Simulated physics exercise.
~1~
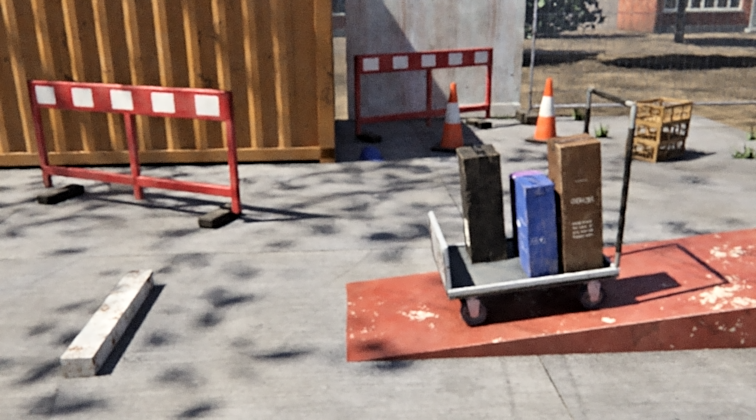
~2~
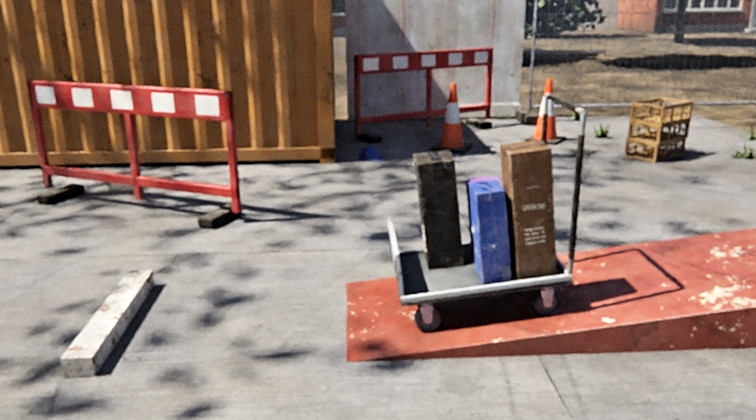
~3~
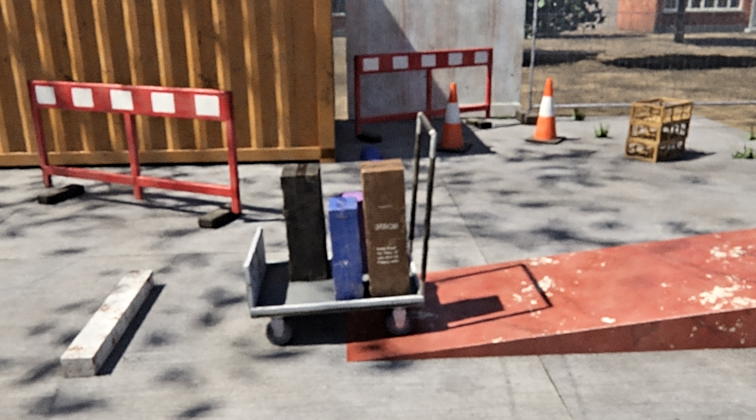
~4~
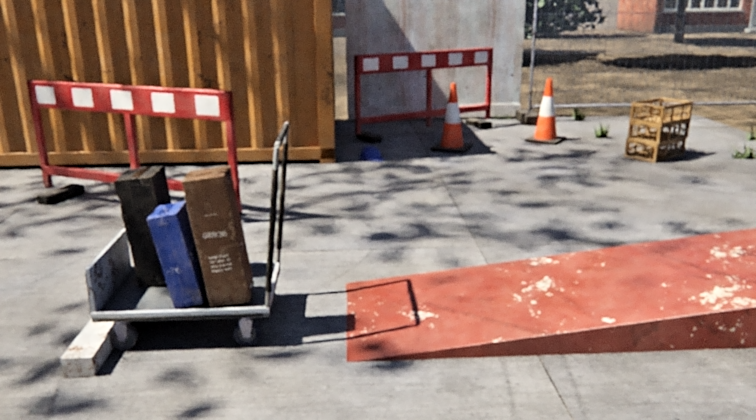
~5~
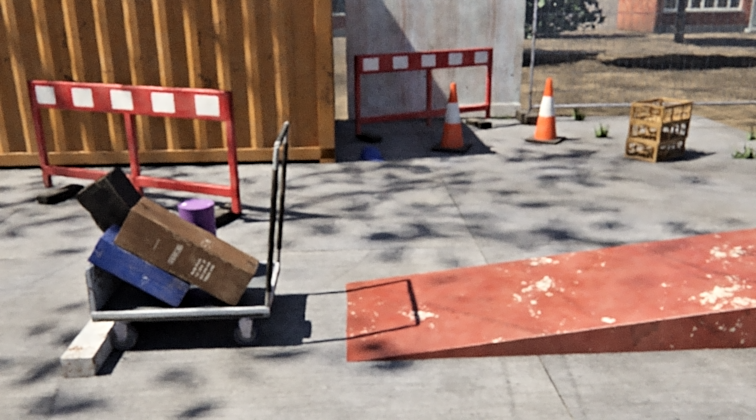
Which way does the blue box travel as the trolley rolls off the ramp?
The blue box moves to the left, carried along on the trolley toward the kerb.
